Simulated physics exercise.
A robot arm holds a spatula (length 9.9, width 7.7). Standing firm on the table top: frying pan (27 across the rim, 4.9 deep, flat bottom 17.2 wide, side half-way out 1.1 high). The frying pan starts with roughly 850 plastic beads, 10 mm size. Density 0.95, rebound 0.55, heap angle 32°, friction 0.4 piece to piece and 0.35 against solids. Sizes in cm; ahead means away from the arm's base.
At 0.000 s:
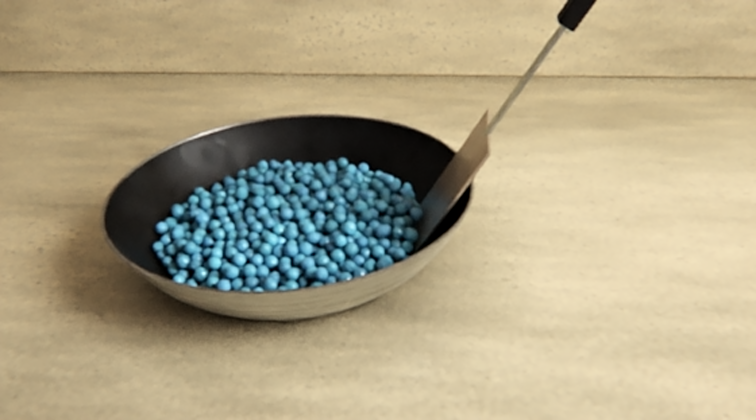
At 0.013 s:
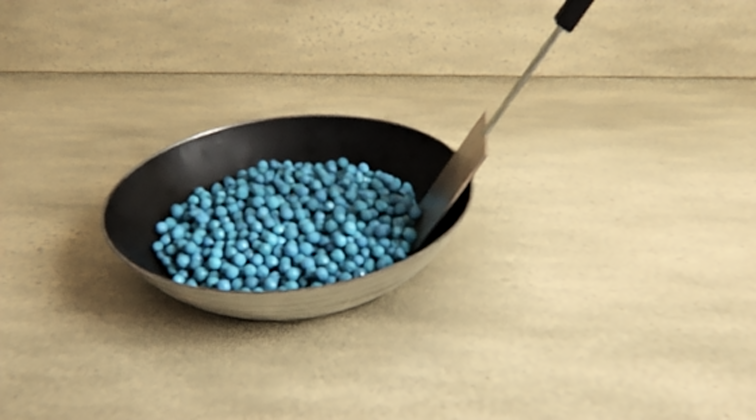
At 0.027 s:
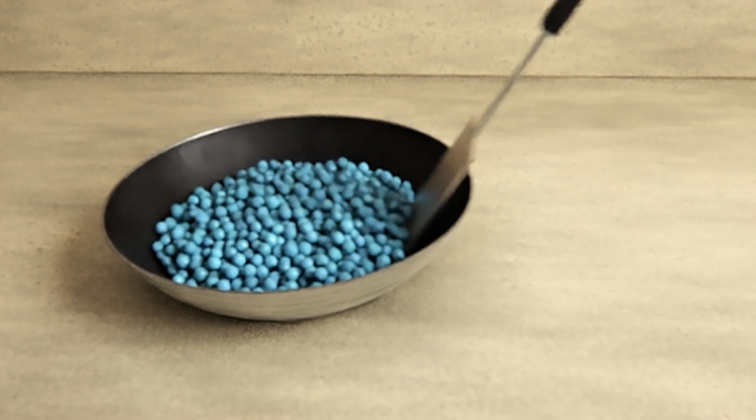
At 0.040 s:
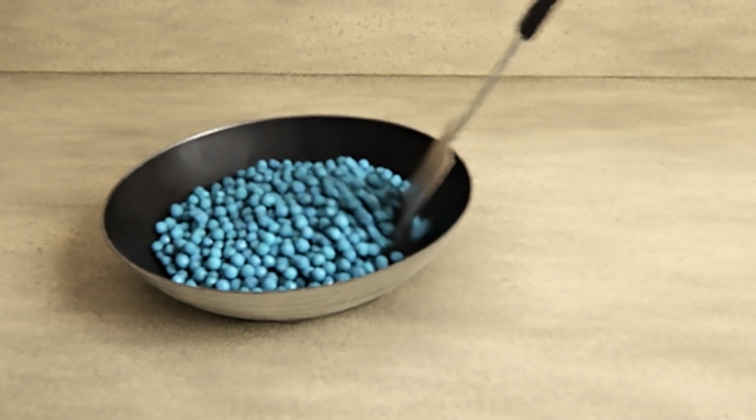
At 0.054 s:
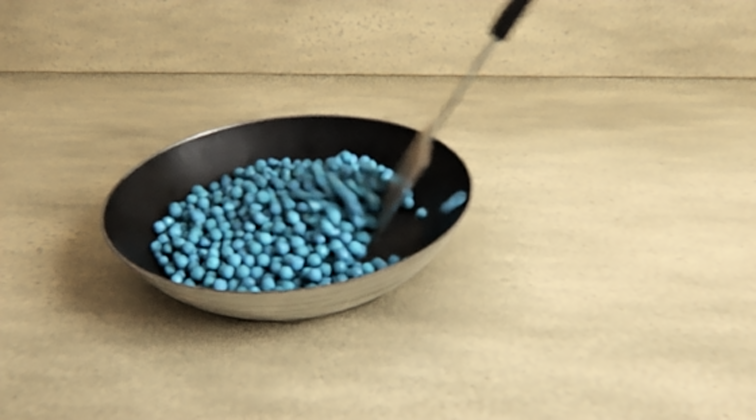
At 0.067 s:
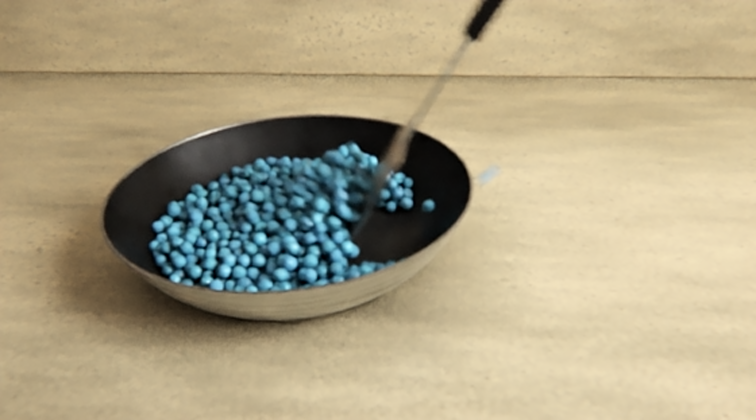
On a pale table top, a spatula rests at the right side of a dark frying pan of blue beads, then sweeps left through them, bunching the beads up while a few scatter behind and one flies past the right rim.
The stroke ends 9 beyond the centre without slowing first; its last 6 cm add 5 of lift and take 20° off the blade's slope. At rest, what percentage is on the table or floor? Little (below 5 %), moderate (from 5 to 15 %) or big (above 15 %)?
Share on the table or floor: Big (above 15 %).
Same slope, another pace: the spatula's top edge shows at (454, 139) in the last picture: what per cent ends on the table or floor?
About 5 per cent.
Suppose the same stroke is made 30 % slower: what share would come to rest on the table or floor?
Then about 15 per cent.
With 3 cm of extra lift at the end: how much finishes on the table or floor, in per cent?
Some 20 per cent.
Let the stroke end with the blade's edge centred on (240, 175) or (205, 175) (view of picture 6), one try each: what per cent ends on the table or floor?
About 10 and 15 per cent.
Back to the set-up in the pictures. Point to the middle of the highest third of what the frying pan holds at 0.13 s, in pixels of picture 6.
Near (238, 194).
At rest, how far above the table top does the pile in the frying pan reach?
Some 4.5 cm.
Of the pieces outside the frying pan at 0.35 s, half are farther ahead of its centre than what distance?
Some 28 cm.
After 0.10 s, sloping 59°, highest piece 12 above the table; 850 in the frying pan, 1 on the blade or in flight.
After 0.13 s, sloping 54°, highest piece 16 above the table; 847 in the frying pan, 4 on the blade or in flight.
After 0.35 s, sloping 39°, highest piece 16 above the table; 670 in the frying pan, 112 on the table or floor, 69 on the blade or in flight.
After 1.40 s, sloping 39°, highest piece 4 above the table; 669 in the frying pan, 182 on the table or floor.
At rest, 669 in the frying pan, 182 on the table or floor. That is 21 % on the table or floor.
